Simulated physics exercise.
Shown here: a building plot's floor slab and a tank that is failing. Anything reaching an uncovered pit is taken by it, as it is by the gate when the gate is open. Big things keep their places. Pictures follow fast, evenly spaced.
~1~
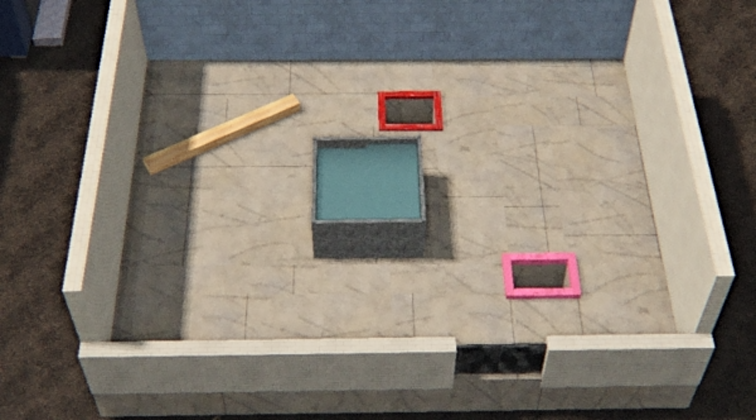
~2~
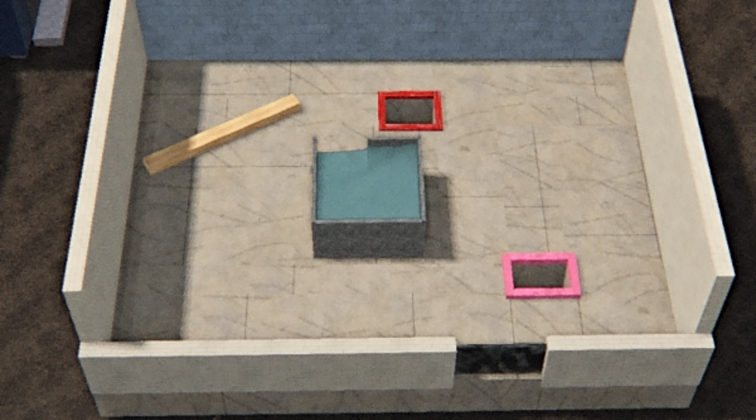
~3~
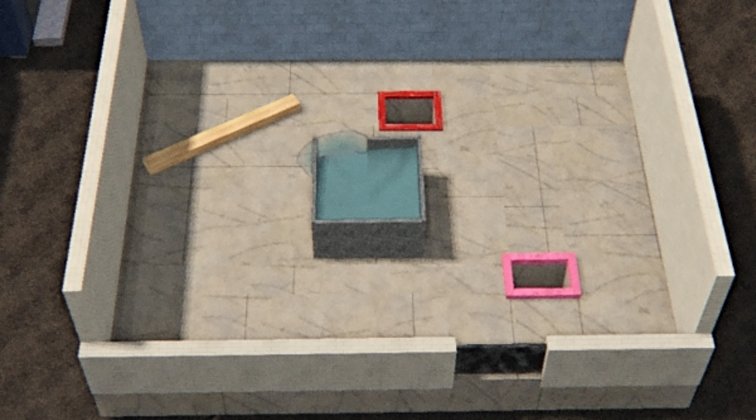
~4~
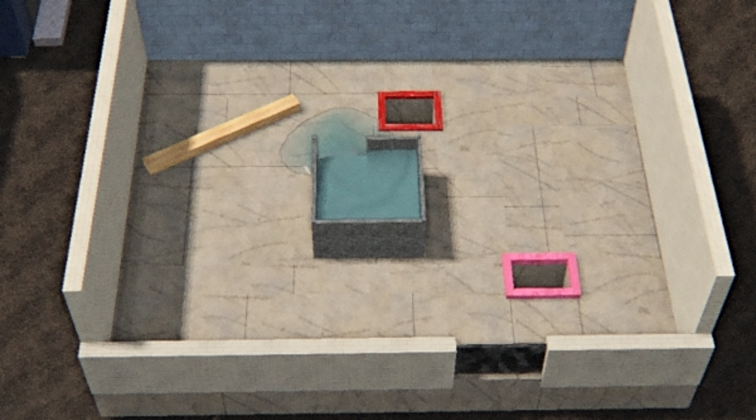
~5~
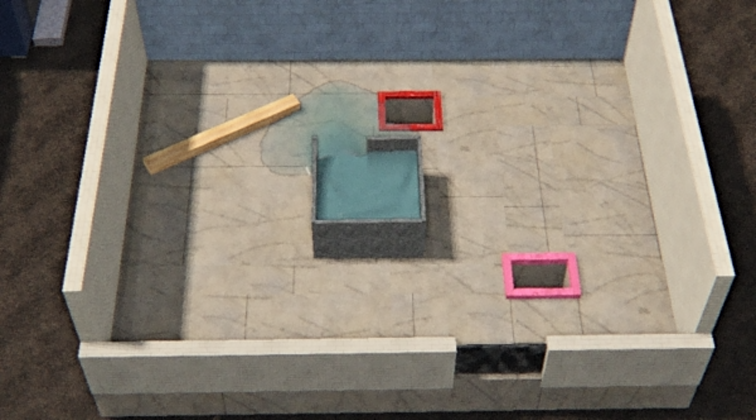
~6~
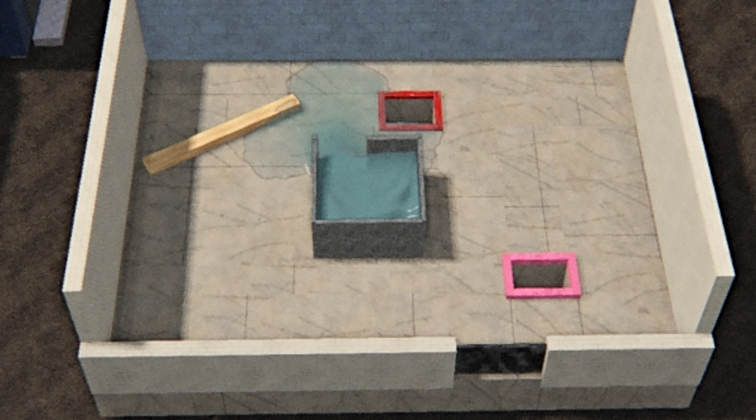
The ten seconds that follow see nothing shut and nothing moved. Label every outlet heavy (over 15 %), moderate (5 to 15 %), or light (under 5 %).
Labels: Gate - light, pink pit - light, red pit - moderate.
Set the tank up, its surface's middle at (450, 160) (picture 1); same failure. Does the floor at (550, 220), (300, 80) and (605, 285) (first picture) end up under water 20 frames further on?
Checking the three spots, I get high and dry, swamped, high and dry.
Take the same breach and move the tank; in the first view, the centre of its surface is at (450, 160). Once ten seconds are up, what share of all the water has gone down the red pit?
I'd put the red pit at 55 per cent of the whole.
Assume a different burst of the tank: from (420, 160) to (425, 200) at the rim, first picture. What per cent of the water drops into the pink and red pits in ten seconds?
Result - pink: 6 %; red: 2 %.
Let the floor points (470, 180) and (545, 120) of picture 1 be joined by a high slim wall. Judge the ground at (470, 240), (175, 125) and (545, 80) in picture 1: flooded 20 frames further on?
Listed order - dry, wet, wet.
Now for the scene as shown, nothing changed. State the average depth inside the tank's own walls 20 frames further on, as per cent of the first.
Near 34 in a hundred.
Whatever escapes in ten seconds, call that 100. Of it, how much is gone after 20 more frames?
By then, close to 60 % of it.
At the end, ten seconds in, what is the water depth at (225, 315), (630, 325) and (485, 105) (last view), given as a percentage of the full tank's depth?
4, 12, 2 %.
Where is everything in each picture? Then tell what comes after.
In the first picture, still water in the open tank at (368, 182).
In the second picture, water pours out on the open tank's far side and has run to a hidden place.
In the third picture, the front is at (356, 136), out from the gap on the open tank's far side.
In the fourth picture, the front is at (331, 112), out from the gap on the open tank's far side.
In the fifth picture, water pours out on the open tank's far side and has run to (338, 84).
In the sixth picture, water pours out on the open tank's far side and has run to (322, 62).
A moment on, water covers 15 % of the floor; the gate 0 %, the pink pit 0 %, the red pit 2 %.
Next, water covers 25 % of the floor; the gate 0 %, the pink pit 0 %, the red pit 4 %.
Then, water covers 45 % of the floor; the gate 0 %, the pink pit 0 %, the red pit 5 %.
Later, water covers 60 % of the floor; the gate 0 %, the pink pit 0 %, the red pit 7 %.
In the end, water covers 85 % of the floor; the gate 0 %, the pink pit 0 %, the red pit 9 %.
